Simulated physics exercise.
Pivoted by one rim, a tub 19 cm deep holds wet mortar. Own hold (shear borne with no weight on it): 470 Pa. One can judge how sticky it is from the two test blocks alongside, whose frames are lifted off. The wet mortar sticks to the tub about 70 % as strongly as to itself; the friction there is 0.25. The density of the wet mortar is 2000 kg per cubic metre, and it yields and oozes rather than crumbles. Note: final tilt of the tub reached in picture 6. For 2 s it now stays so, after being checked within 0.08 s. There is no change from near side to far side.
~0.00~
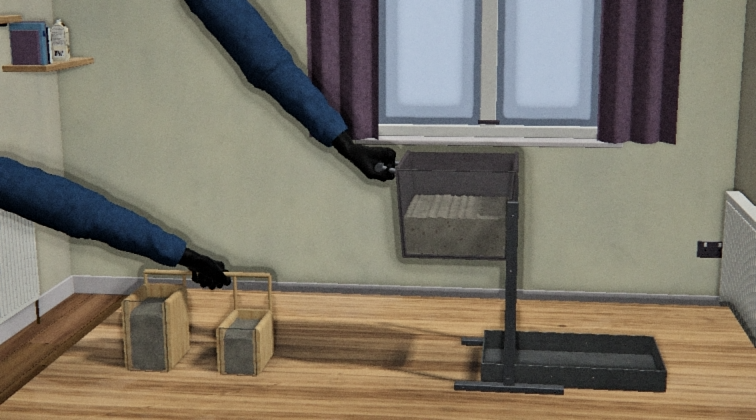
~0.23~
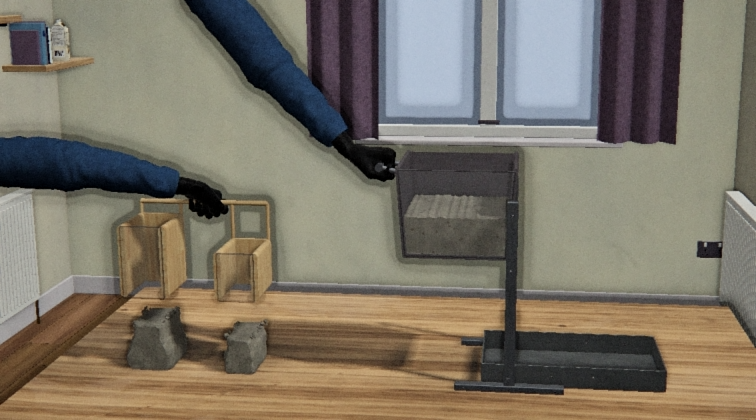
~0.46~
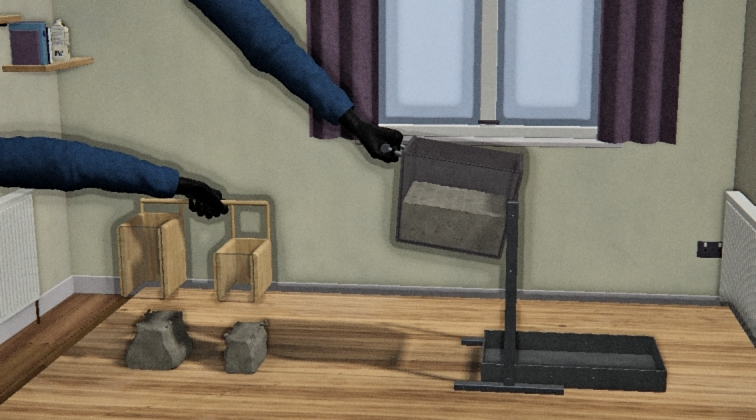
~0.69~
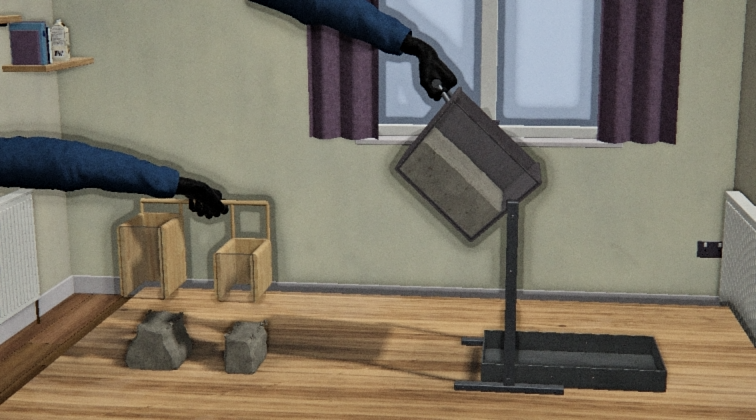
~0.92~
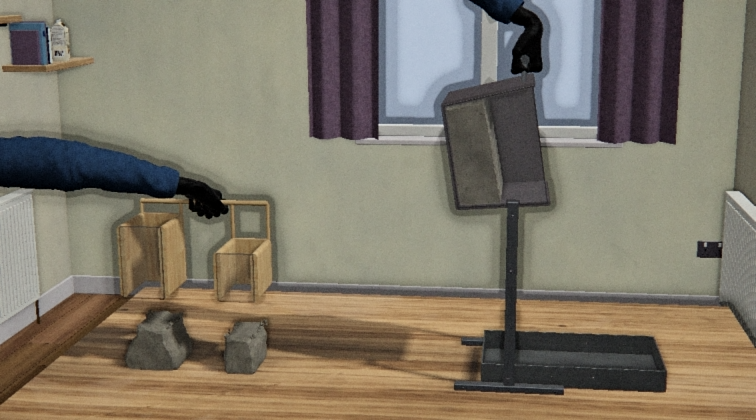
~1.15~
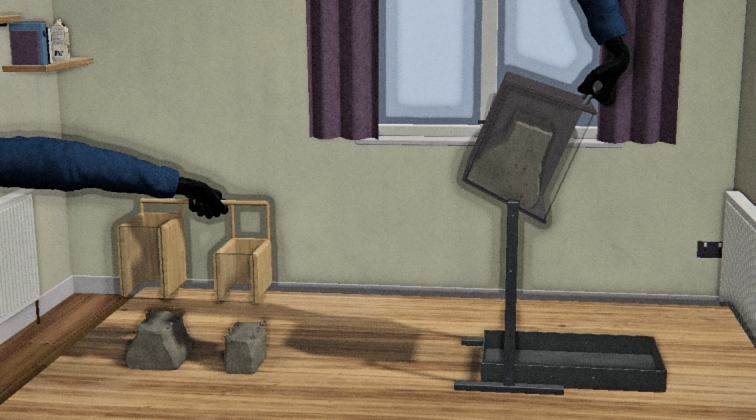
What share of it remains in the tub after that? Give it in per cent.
0 %.
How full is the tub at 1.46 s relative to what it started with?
I'd say close to 10 %.
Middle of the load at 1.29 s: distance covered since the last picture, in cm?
Shift: Roughly 10 cm.
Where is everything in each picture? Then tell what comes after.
Handle-side rim at (400, 169), tilt 0 degrees; crest of the wet mortar at (406, 216); block heights 14 cm, 9.1 cm (left to right), in the first frame.
Handle-side rim at (400, 169), tilt 0 degrees; crest of the wet mortar at (406, 216); block heights 12 cm, 8.9 cm (left to right), in the second frame.
Handle-side rim at (406, 153), tilt 9 degrees; crest of the wet mortar at (408, 202); block heights 11 cm, 8.9 cm (left to right), in the third frame.
Handle-side rim at (456, 101), tilt 44 degrees; crest of the wet mortar at (427, 142); block heights 11 cm, 8.9 cm (left to right), in the fourth frame.
Handle-side rim at (534, 88), tilt 81 degrees; crest of the wet mortar at (484, 103); block heights 11 cm, 8.9 cm (left to right), in the fifth frame.
Handle-side rim at (594, 115), tilt 113 degrees; crest of the wet mortar at (516, 123); block heights 11 cm, 8.9 cm (left to right), in the sixth frame.
After 1.29 s, the tub is at 113 degrees and holds 59 %.
After 1.46 s, the tub is at 113 degrees and holds 9 %.
After 1.63 s, the tub is at 113 degrees and holds 0 %.
After 1.80 s, the tub is at 113 degrees and holds 0 %.
After 3.15 s, the tub is at 113 degrees and holds 0 %.
